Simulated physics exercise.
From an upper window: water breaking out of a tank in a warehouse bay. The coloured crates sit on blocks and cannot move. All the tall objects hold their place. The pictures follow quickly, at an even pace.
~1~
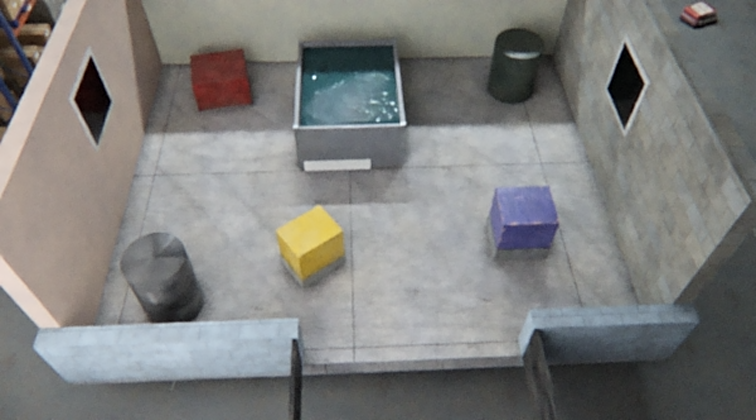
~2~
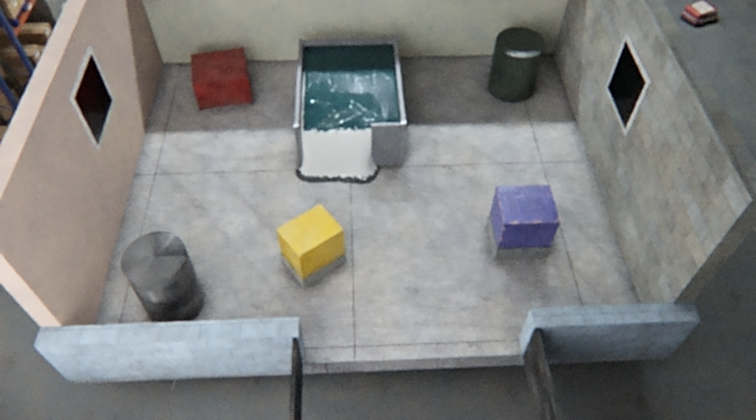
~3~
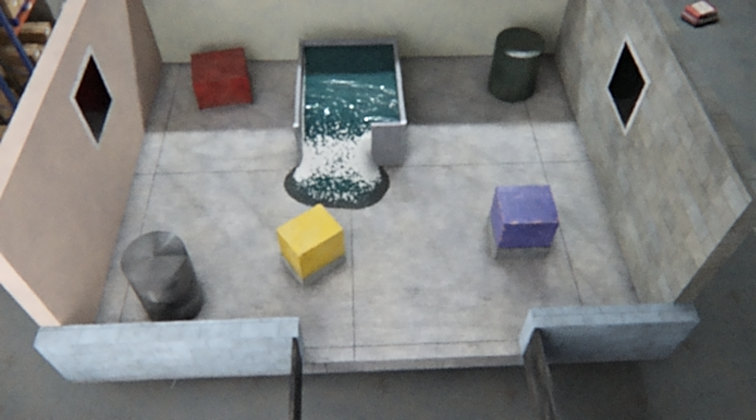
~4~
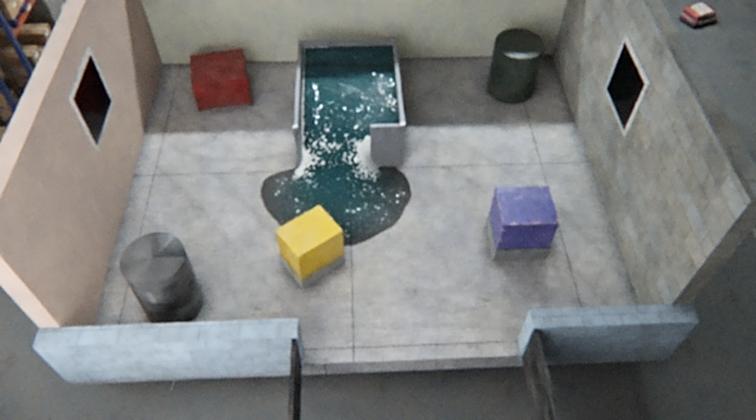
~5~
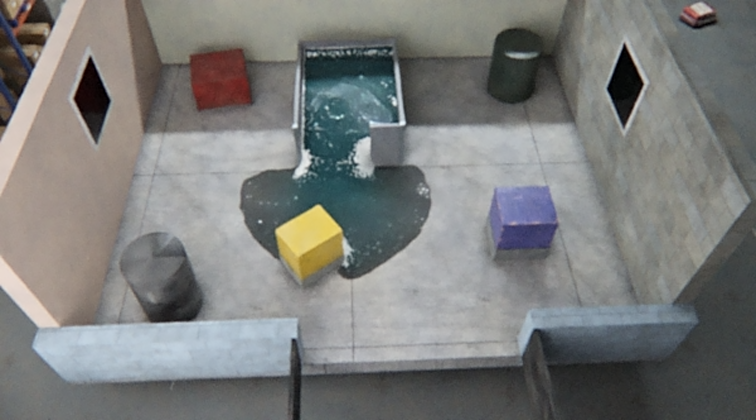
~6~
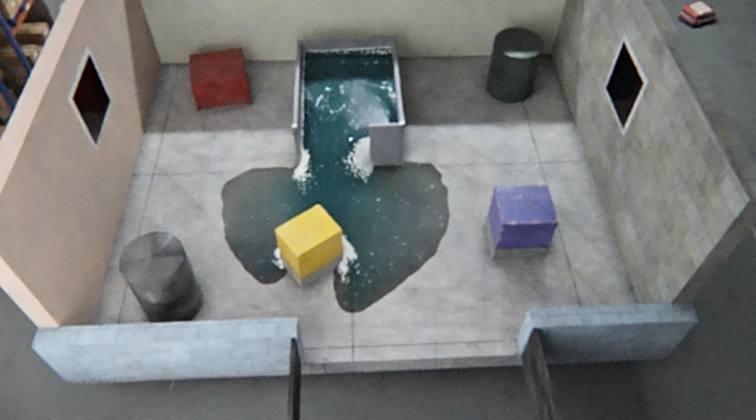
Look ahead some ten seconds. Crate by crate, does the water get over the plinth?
One by one: The yellow crate is wetted; the red crate is wetted; the blue crate escapes dry.
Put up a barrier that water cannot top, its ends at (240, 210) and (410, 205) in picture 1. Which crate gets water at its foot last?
I say the yellow one.
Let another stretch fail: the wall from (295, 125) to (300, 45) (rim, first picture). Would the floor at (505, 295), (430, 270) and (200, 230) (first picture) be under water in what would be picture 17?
As listed: Free of water, dry, under water.
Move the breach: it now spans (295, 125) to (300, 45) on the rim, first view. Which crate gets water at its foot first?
It is the red crate.
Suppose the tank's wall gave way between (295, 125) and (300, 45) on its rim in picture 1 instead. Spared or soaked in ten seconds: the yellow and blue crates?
Yellow crate escapes it, blue crate is spared.
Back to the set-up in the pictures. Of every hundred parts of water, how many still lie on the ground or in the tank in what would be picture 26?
Some 82 per cent.
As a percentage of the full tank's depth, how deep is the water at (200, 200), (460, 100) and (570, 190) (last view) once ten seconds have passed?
In that order: 4, 2 and 4 per cent.
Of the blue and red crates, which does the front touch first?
That is the crate marked blue.
A moment on, water covers 30 % of the floor; the yellow crate water round its plinth, the red crate not reached, the blue crate water round its plinth.
Next, water covers 35 % of the floor; the yellow crate water round its plinth, the red crate not reached, the blue crate water round its plinth.
Then, water covers 50 % of the floor; the yellow crate water round its plinth, the red crate not reached, the blue crate water round its plinth.
Later, water covers 75 % of the floor; the yellow crate water round its plinth, the red crate water round its plinth, the blue crate water round its plinth.
In the end, water covers 95 % of the floor; the yellow crate was topped, the red crate was topped, the blue crate stayed above the water.
